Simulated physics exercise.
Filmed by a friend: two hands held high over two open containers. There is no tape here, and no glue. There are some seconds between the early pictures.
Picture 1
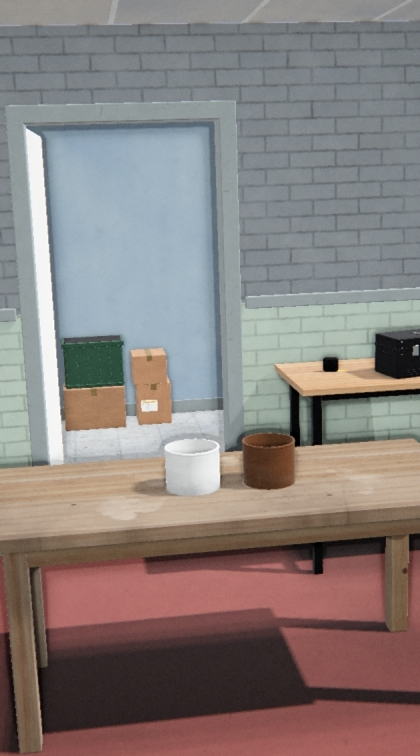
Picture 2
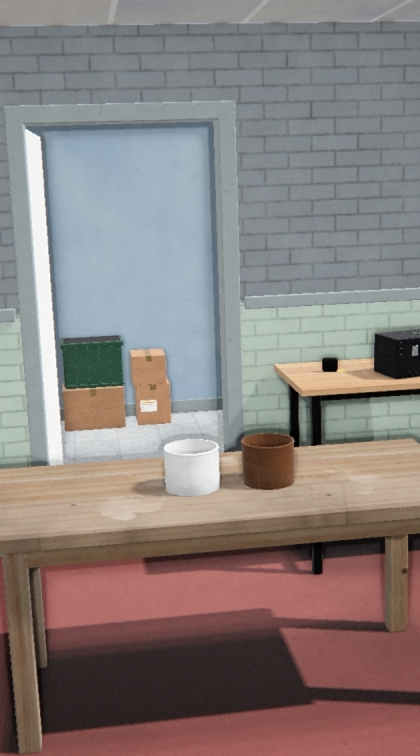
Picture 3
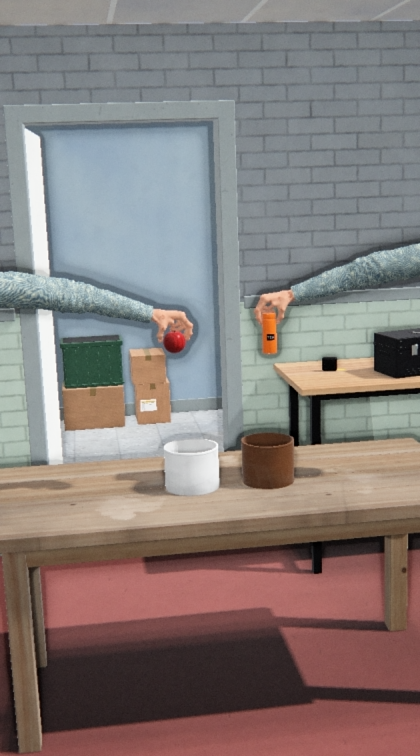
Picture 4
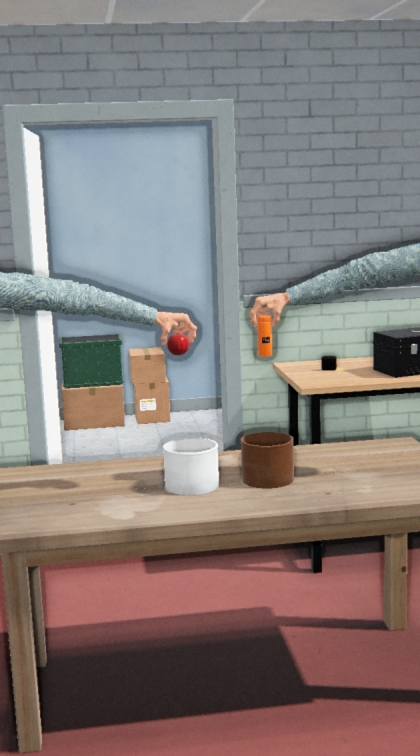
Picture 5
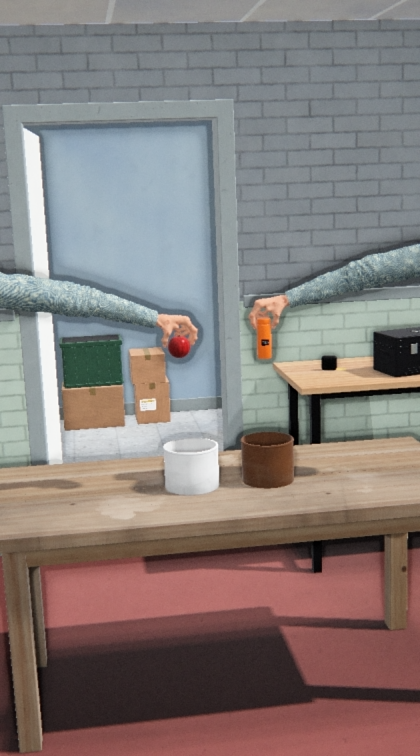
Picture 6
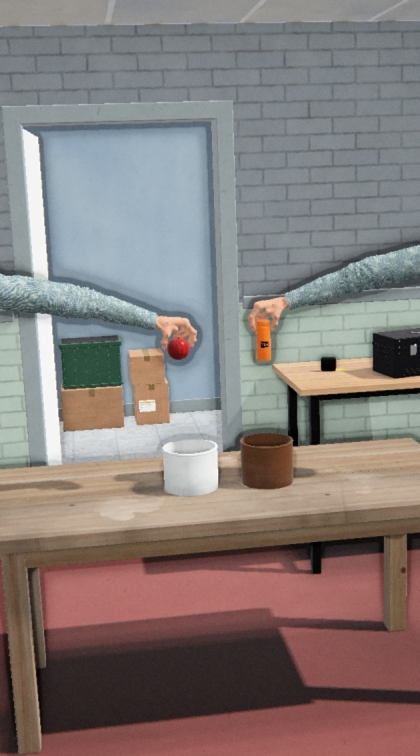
We see a white container and a brown one on a wooden table; two arms come into view, the left hand holding a red apple and the right an orange shaker, and both stay nearly still above the containers.
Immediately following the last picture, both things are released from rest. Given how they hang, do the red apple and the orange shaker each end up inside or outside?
In the end the red apple ends up inside, the orange shaker ends up inside.
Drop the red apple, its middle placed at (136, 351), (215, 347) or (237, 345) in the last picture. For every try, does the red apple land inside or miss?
On the first try it falls outside, on the second it falls outside, on the third it falls outside.
Then, 0.16 s past the last view, red apple travelled about its own width near (179, 370); orange shaker travelled about its own width near (264, 361).
Then, 0.24 s past the last view, red apple in the air near (181, 407); orange shaker in the air near (265, 398).
Then, 0.32 s past the last view, red apple in the air near (183, 462); orange shaker in the air near (266, 452).
Finally, the red apple lands inside, near (184, 475); the orange shaker lands inside, near (266, 461).
